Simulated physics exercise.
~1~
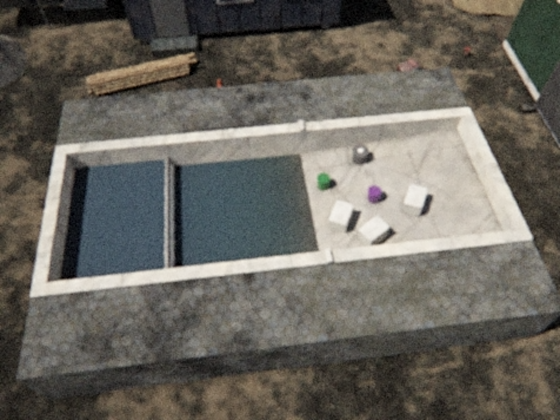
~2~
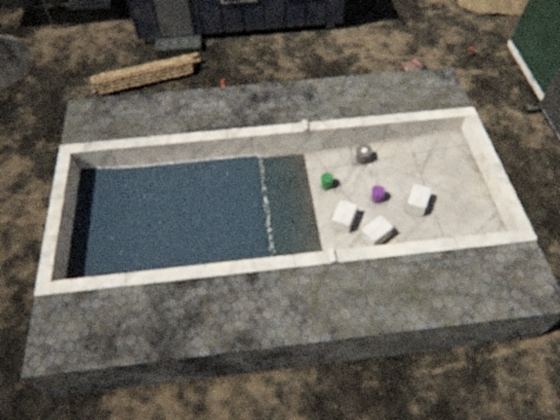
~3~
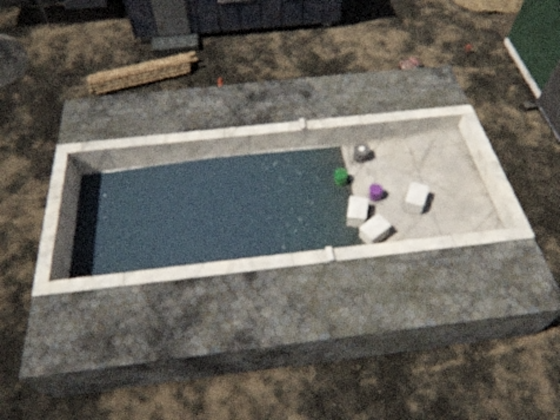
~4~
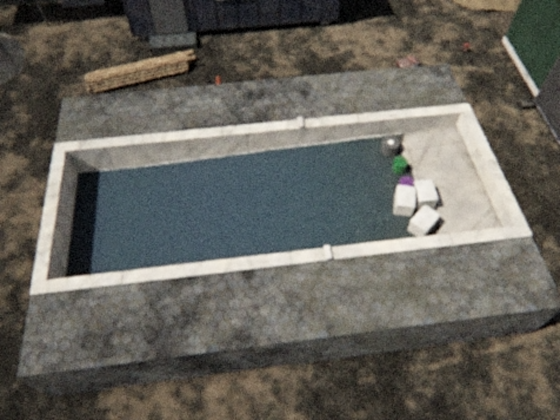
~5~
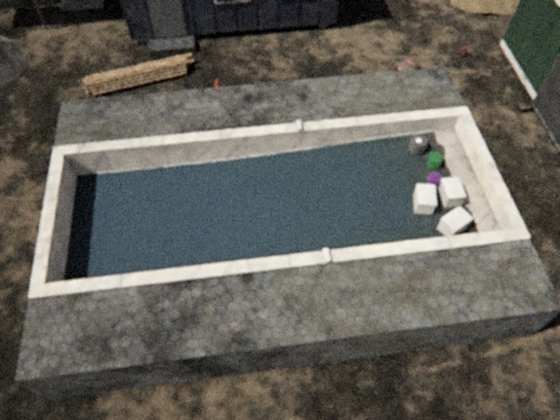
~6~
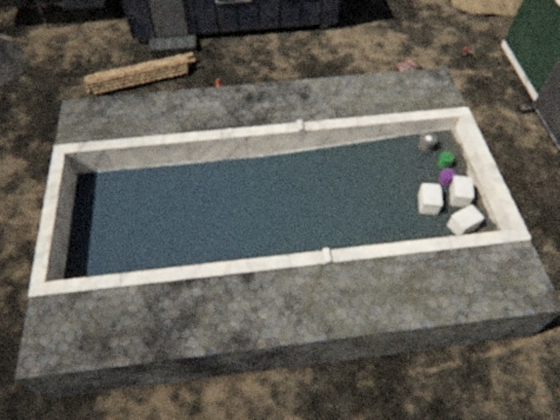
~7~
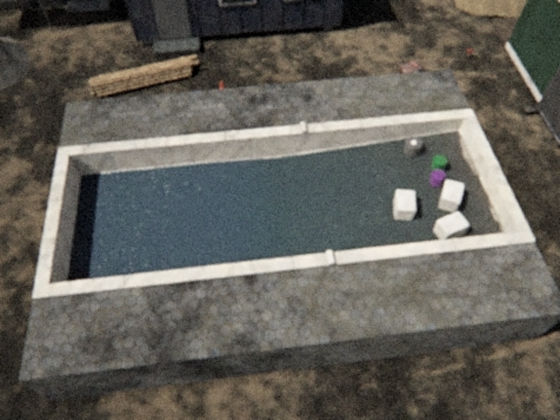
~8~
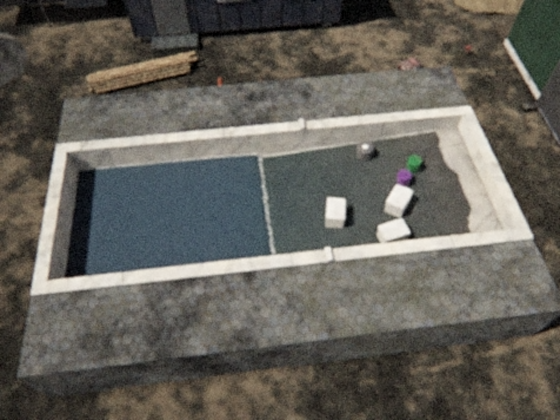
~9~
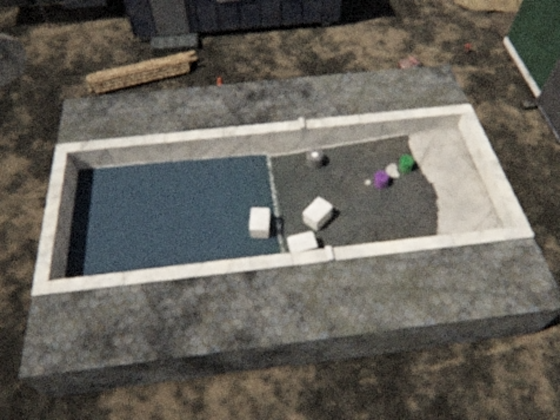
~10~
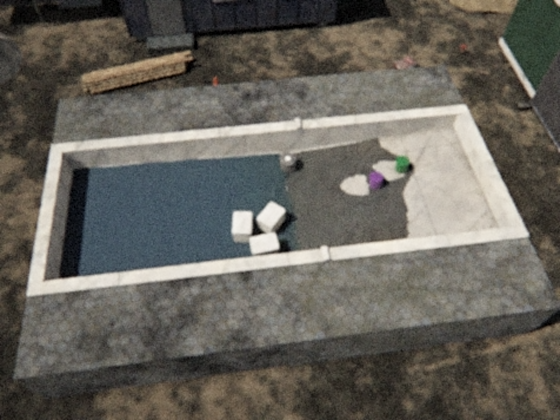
A long white-walled basin held water that surged right when its barrier vanished, pushing white boxes, small green and purple pails and a gray object up the ramp, then drained back, leaving both pails stranded while three boxes returned to the water.
